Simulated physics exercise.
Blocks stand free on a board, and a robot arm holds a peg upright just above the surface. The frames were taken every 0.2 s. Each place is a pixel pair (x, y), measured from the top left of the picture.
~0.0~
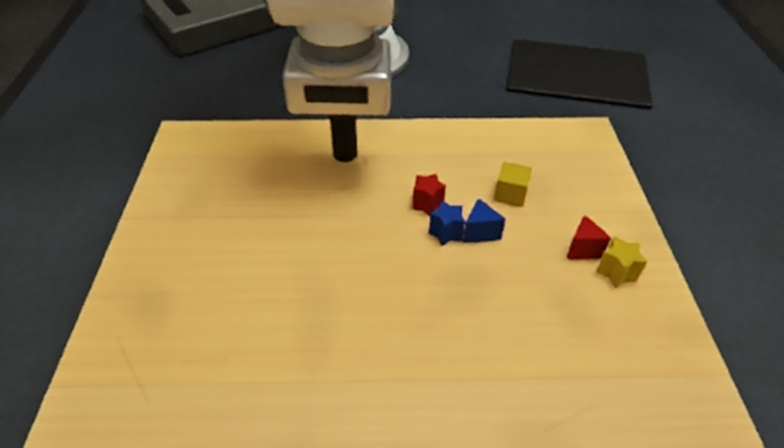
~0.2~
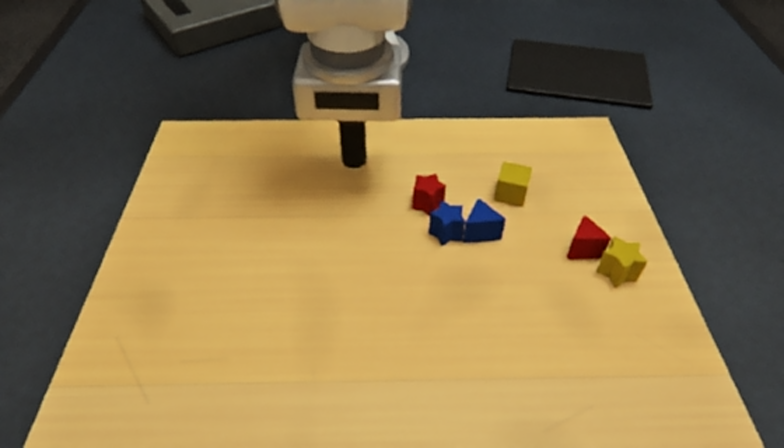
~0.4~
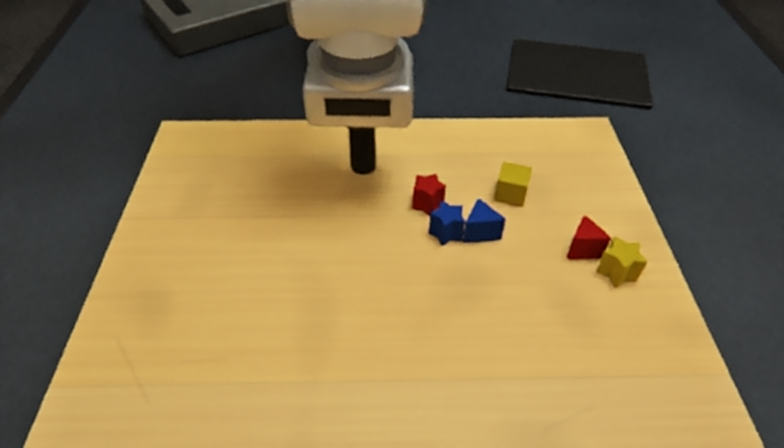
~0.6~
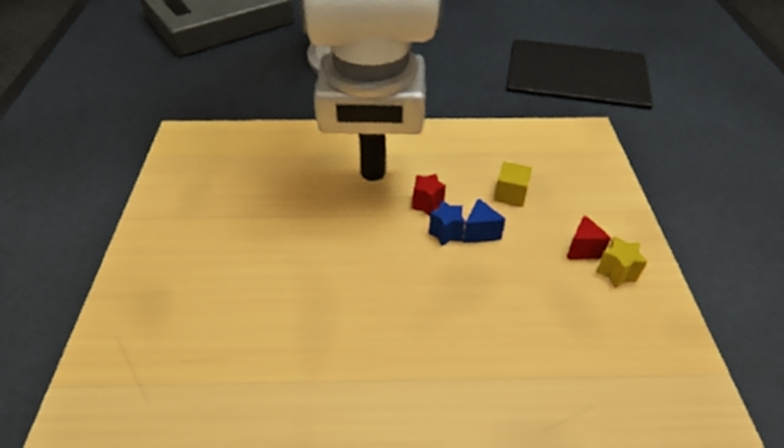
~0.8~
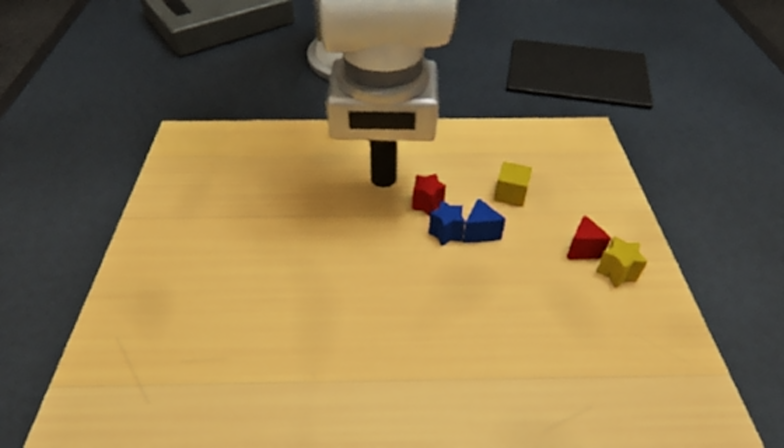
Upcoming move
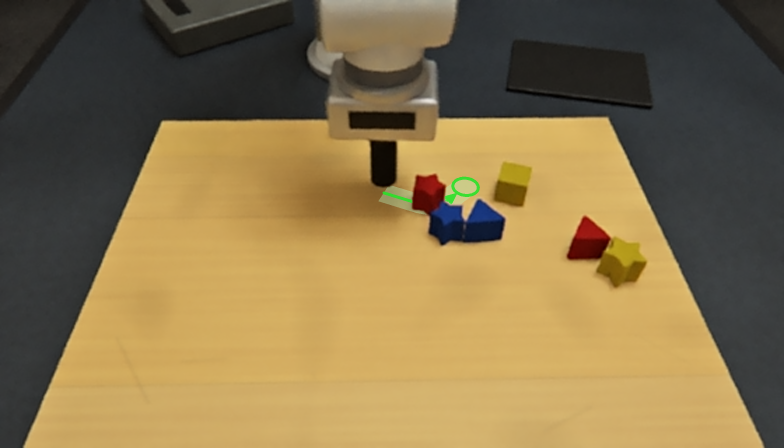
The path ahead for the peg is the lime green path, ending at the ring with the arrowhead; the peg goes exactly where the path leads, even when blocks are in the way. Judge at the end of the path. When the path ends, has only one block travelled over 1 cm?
The answer is yes.
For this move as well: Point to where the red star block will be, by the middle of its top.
My best guess is (477, 187).
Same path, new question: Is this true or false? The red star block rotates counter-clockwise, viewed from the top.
This is false.
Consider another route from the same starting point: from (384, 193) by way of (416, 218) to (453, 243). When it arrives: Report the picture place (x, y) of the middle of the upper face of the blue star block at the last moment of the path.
It comes to (483, 232).
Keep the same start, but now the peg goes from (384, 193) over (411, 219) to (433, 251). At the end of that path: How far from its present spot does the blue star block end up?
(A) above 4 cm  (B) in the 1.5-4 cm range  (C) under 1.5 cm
My answer is option B.
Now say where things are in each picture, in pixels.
Peg tip (345, 155); block tops, red star block (429, 183); blue star block (449, 212), in the first frame.
Peg (354, 161); blocks unchanged, in the second frame.
Peg (363, 167); blocks unchanged, in the third frame.
Peg (373, 173); blocks unchanged, in the fourth frame.
Peg (384, 179); red star block (429, 183); blue star block (449, 212), in the fifth frame.
Path on the board, from (384, 193) through (414, 202) and (444, 202) to (466, 187).
On the path given first. One third of the way, peg (415, 188); red star block (441, 185).
Two thirds of the way, peg (446, 188); red star block (471, 189), turned 15° clockwise.
At the end, peg (467, 173); red star block (477, 187), turned 45° clockwise; blue star block in place.
